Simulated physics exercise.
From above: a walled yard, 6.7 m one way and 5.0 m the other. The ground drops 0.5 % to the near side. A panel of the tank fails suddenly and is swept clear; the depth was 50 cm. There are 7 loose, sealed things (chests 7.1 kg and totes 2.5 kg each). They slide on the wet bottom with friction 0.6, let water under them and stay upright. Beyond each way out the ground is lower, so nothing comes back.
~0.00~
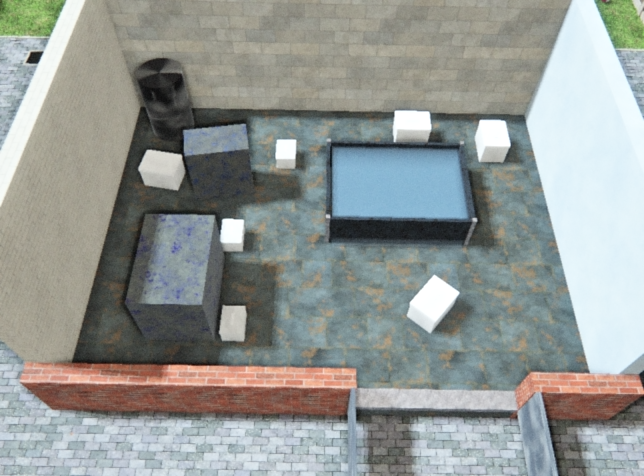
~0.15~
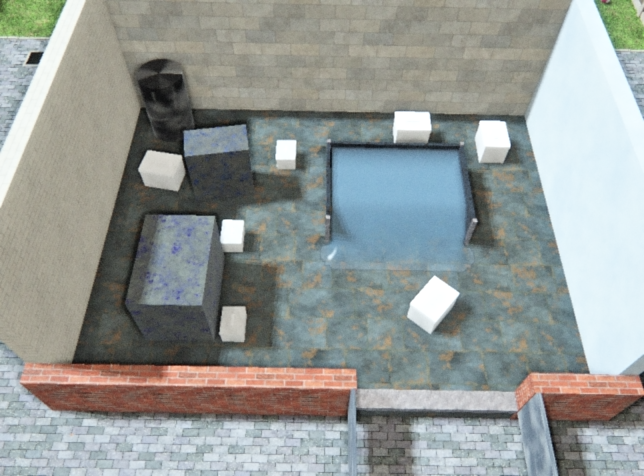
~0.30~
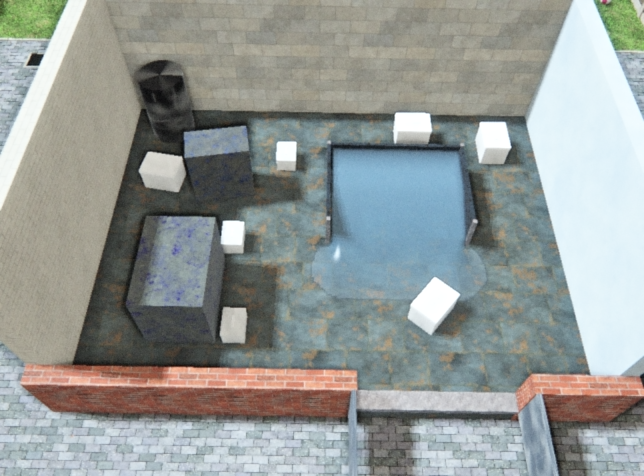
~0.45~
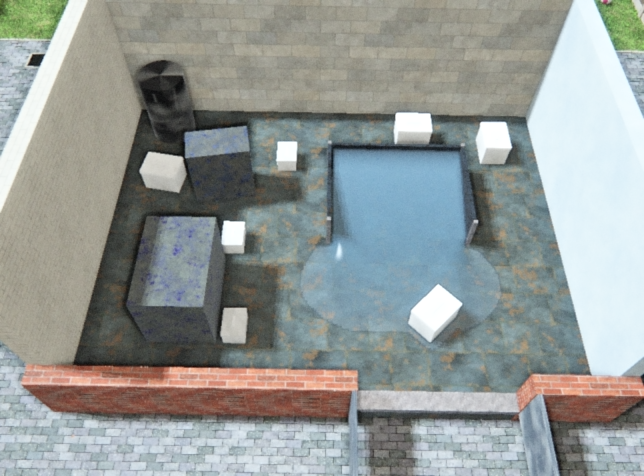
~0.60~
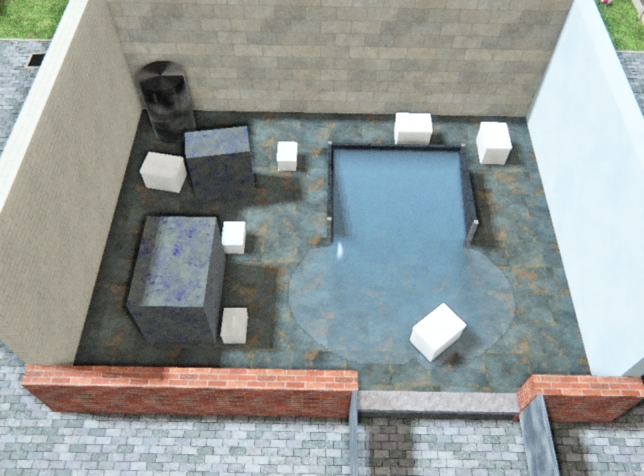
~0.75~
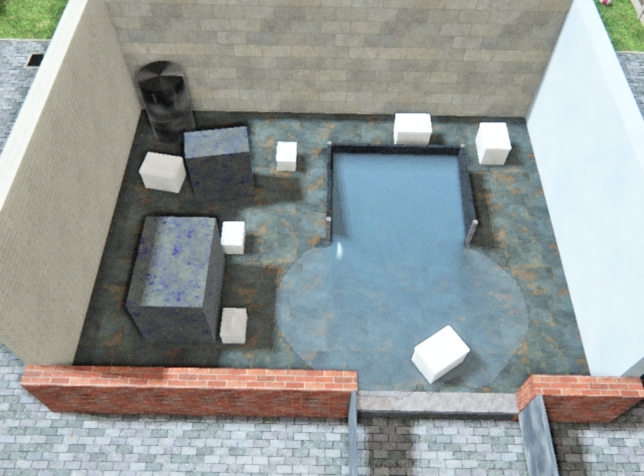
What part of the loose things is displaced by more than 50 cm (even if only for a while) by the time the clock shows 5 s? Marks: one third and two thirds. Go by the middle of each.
Share: Not even a third.
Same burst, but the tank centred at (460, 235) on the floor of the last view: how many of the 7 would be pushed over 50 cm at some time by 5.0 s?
In that case 1 of them.
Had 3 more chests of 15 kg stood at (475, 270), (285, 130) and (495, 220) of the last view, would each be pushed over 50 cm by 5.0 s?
In turn: Over, under, under.
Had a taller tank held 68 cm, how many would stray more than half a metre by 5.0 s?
Then 3.
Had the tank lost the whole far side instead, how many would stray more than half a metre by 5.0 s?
In that case 4 of them.
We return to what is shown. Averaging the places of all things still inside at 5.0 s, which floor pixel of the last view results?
Near (318, 181).
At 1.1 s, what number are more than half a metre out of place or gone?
I count 1.
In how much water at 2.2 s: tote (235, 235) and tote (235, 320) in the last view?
Roughly 0 and 4 cm.
After 1.1 s 1 of 7 are over 50 cm from their spots; 0 afloat.
After 2.2 s 1 of 7 are over 50 cm from their spots; 1 afloat.
After 3.5 s 2 of 7 are over 50 cm from their spots; 0 afloat.
After 5.0 s 2 of 7 are over 50 cm from their spots, and 2 have been at some point; 0 afloat.
